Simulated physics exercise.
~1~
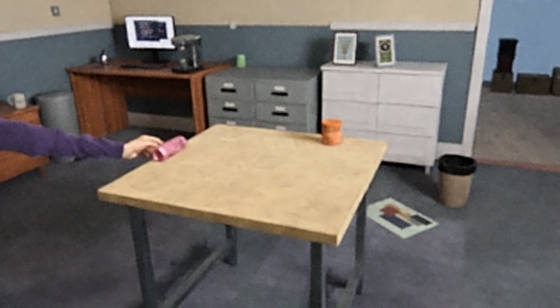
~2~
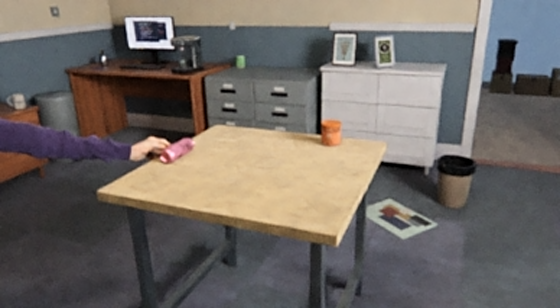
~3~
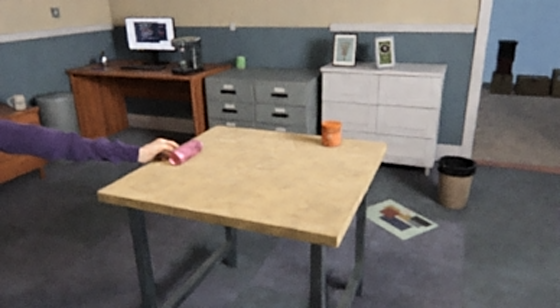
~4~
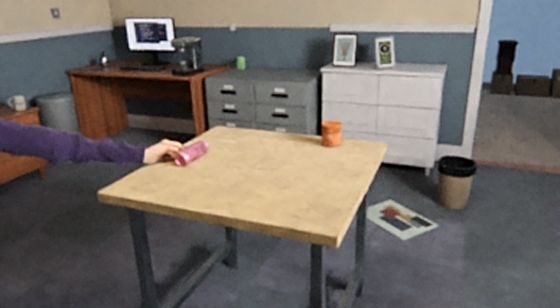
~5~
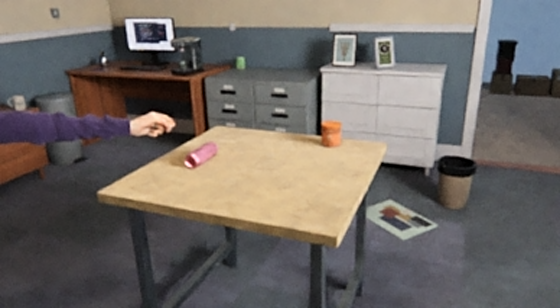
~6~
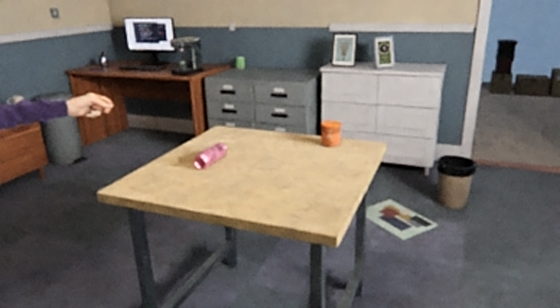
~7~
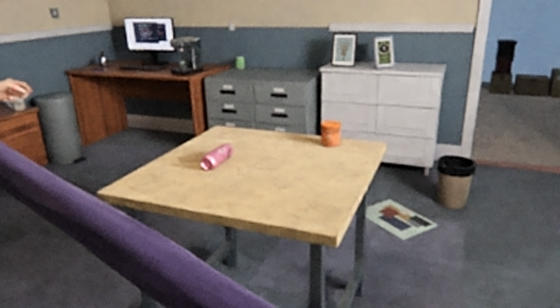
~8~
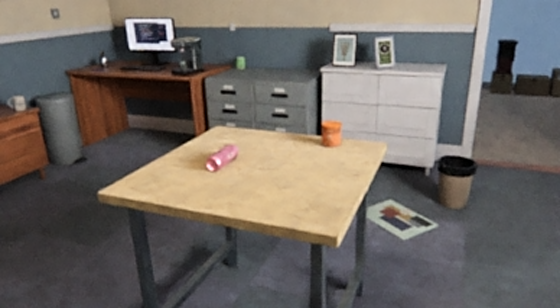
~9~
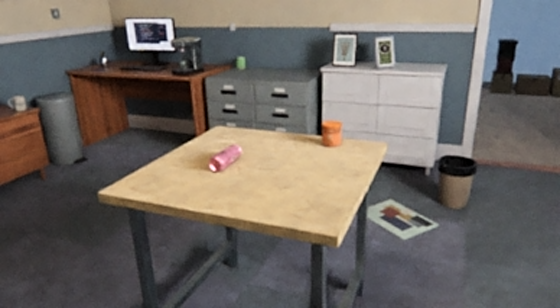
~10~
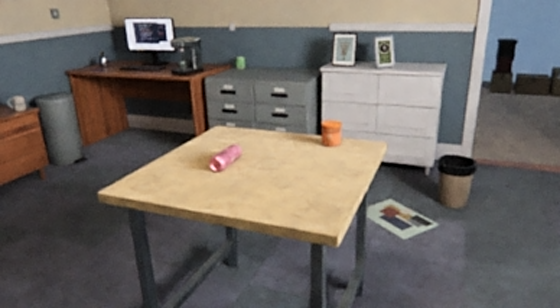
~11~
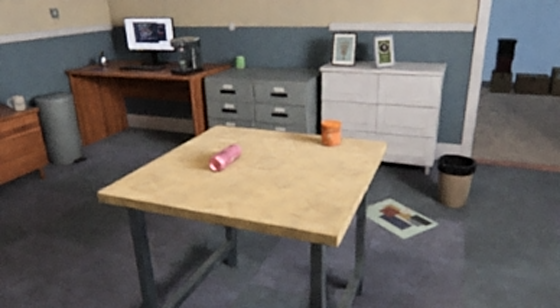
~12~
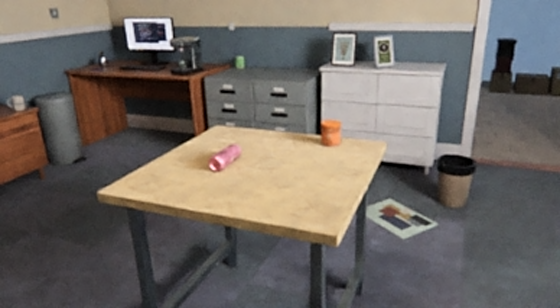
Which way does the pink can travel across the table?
The pink can moves to the right, away from the side where the hand reaches in.
